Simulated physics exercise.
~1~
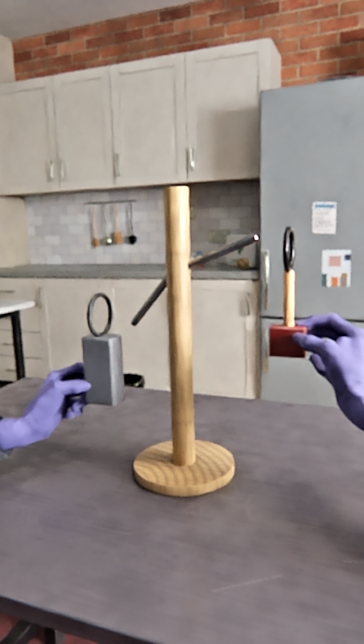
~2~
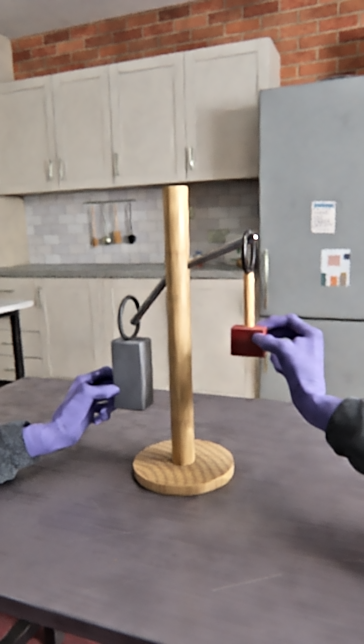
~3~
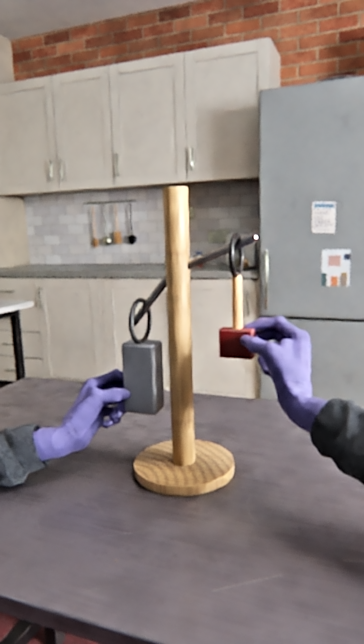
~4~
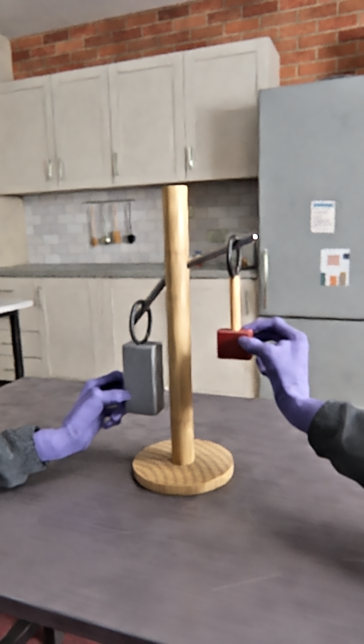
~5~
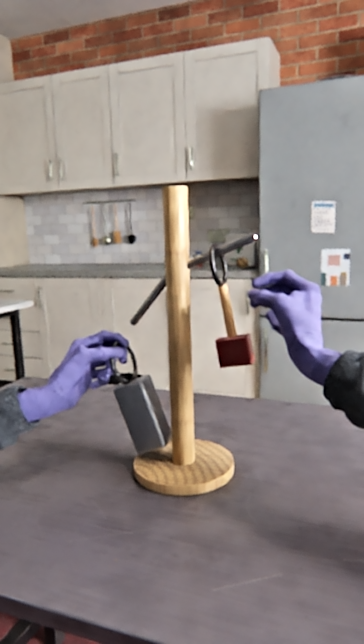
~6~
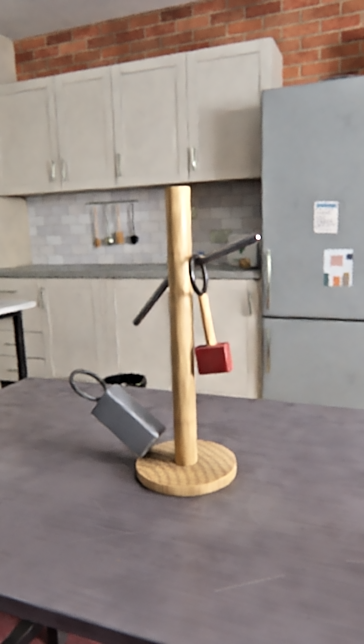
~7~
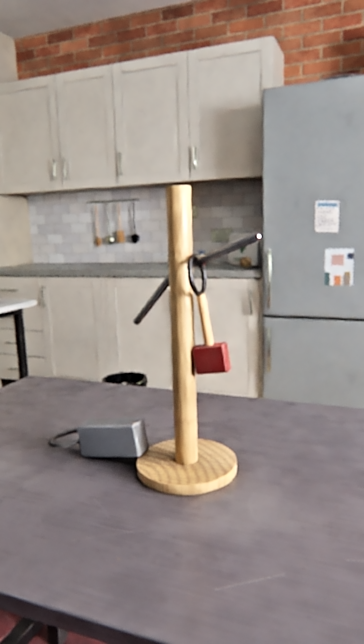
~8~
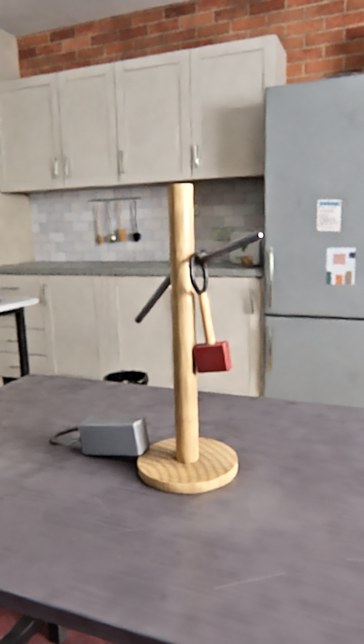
Grey block and red-headed brush being hung on pegs by gloved hands, the block dropping to the table, the brush staying hooked.
